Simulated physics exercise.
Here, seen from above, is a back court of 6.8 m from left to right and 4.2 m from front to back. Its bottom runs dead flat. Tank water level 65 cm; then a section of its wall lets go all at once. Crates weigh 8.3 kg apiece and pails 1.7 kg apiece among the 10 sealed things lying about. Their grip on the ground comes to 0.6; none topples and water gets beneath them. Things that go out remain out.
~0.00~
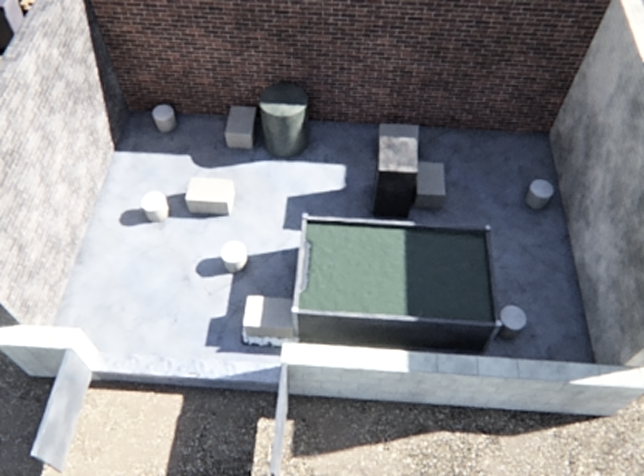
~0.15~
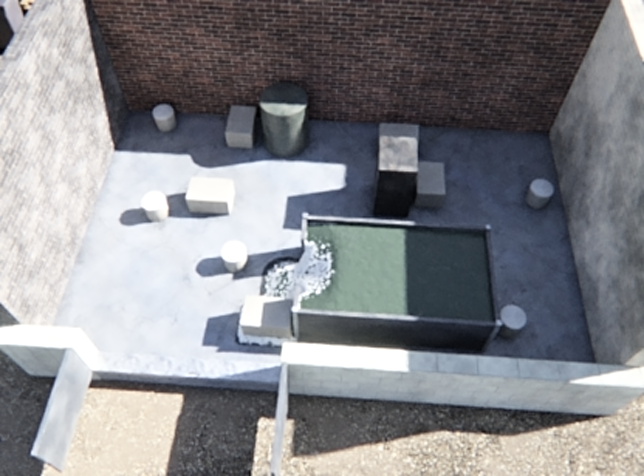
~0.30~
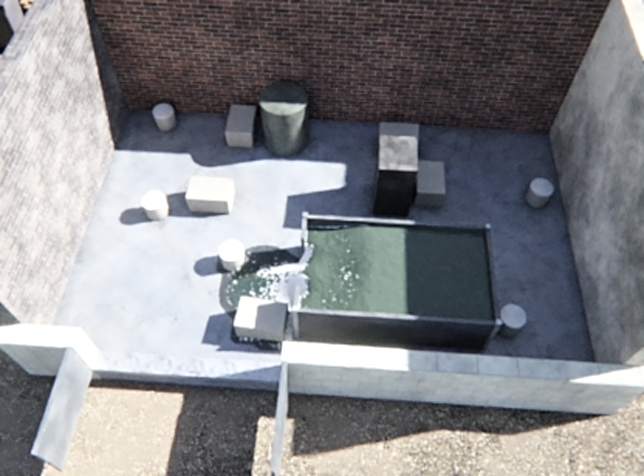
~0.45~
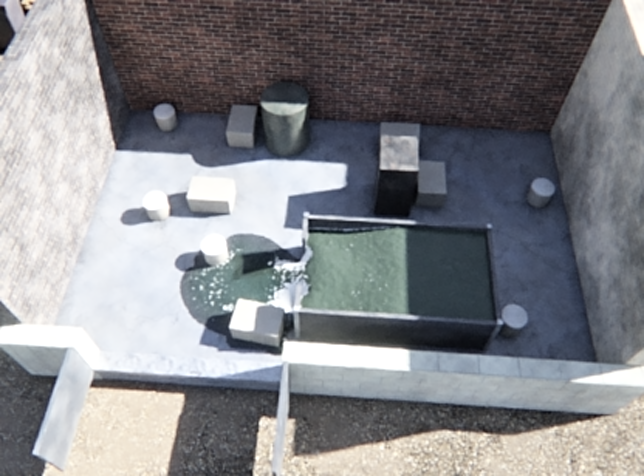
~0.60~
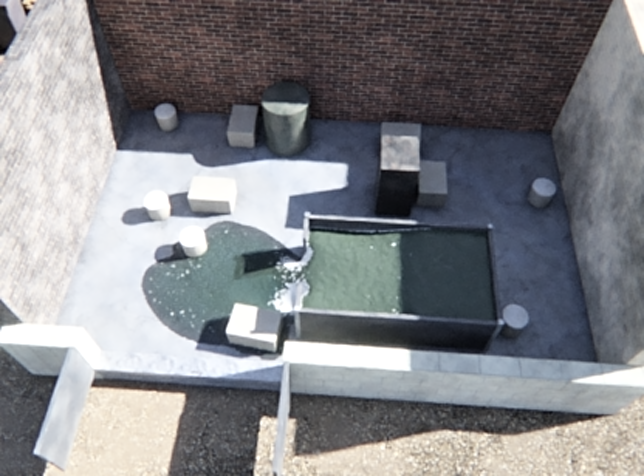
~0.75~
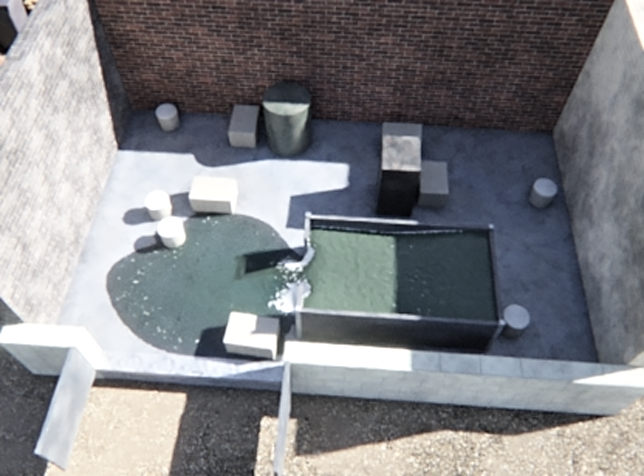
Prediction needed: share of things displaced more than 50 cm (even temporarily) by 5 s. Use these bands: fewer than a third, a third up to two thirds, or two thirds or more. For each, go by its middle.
It falls in a third up to two thirds.
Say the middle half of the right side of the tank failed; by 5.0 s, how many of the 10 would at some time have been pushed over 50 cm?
In that case the number is 3.
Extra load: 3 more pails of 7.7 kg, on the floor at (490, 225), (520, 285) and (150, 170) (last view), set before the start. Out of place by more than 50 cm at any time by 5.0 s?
Result, one by one: Not exceeded, not exceeded and exceeded.
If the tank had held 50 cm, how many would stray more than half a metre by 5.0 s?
5.
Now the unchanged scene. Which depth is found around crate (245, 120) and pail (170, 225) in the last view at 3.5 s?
I'd estimate 5 cm for the first and 22 cm for the second.
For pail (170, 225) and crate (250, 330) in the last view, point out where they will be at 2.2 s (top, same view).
I'd say close to (118, 144) and close to (245, 362).
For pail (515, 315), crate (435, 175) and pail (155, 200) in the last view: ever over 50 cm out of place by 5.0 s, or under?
In turn: Short of it, less, more.
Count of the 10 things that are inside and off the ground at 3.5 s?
The count is 4.
After 1.1 s 2 of 10 are over 50 cm from their spots; 0 afloat.
After 2.2 s 4 of 10 are over 50 cm from their spots; 2 afloat.
After 3.5 s 5 of 10 are over 50 cm from their spots; 4 afloat.
After 5.0 s 4 of 10 are over 50 cm from their spots, and 5 have been at some point; 5 afloat.
